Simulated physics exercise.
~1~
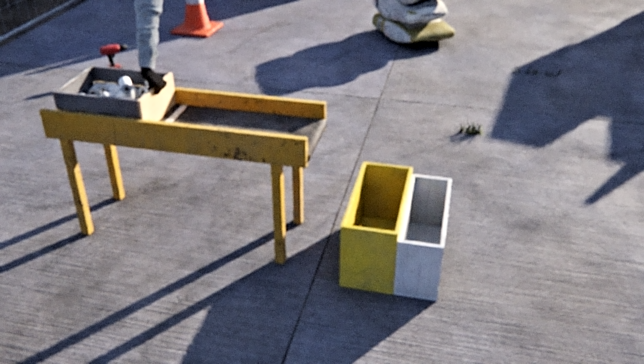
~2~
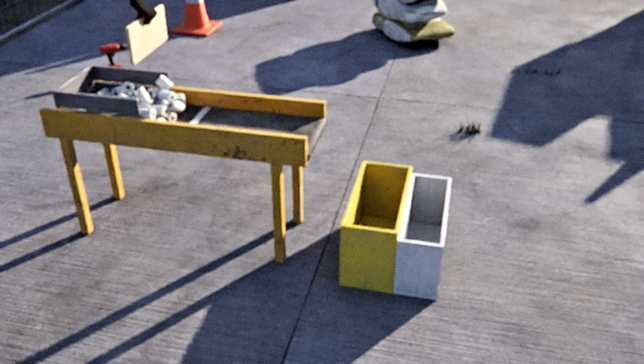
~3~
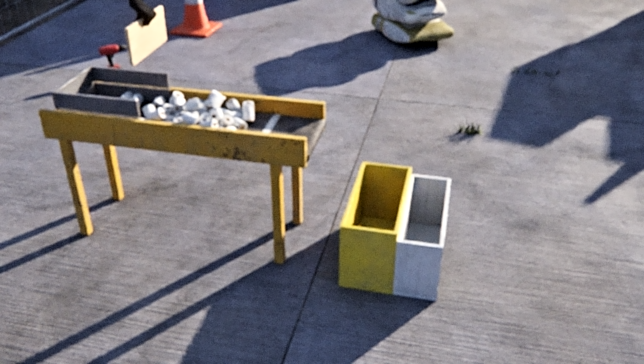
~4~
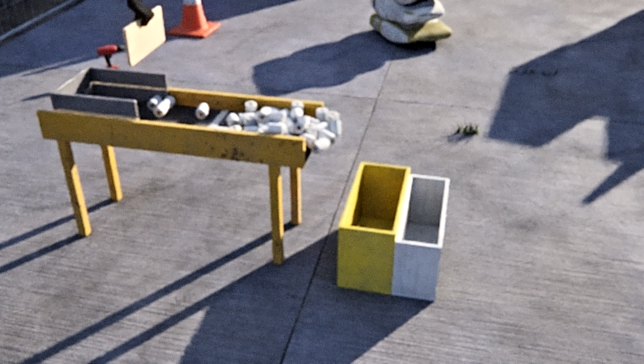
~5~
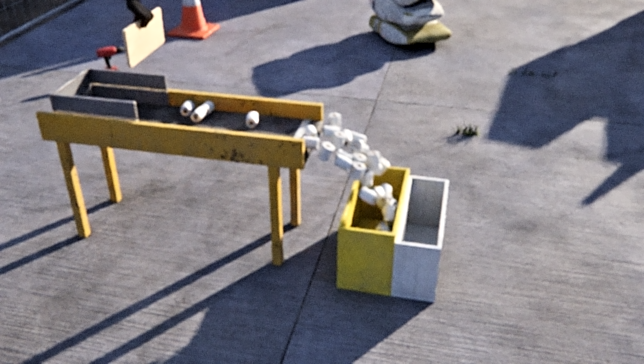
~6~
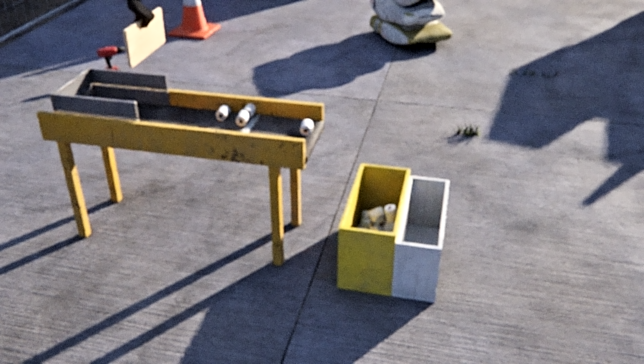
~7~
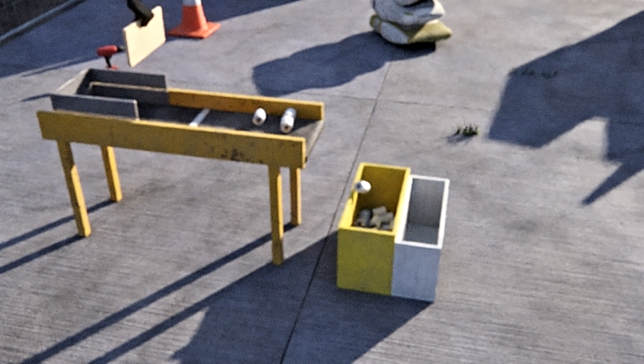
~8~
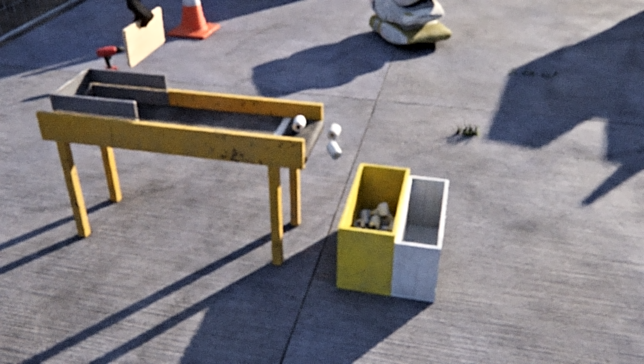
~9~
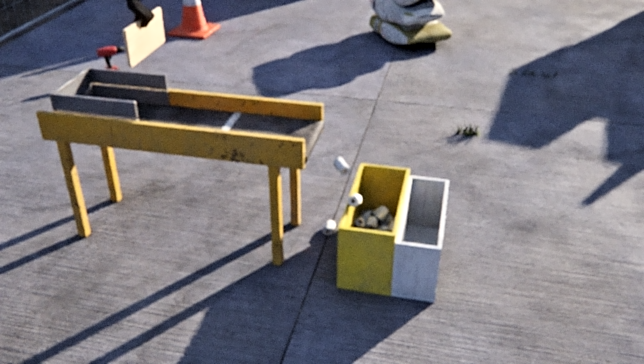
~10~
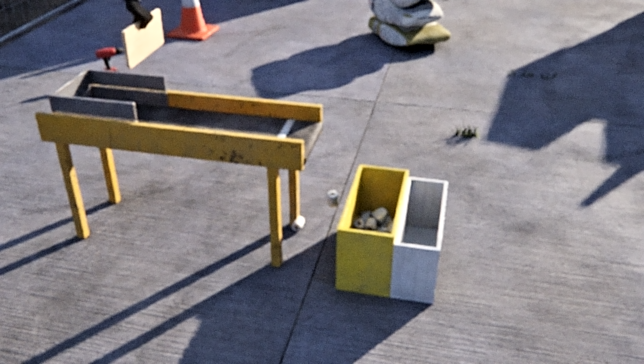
A gloved hand lifts a gate, and white rolls ride the belt into the yellow tote, though two miss.
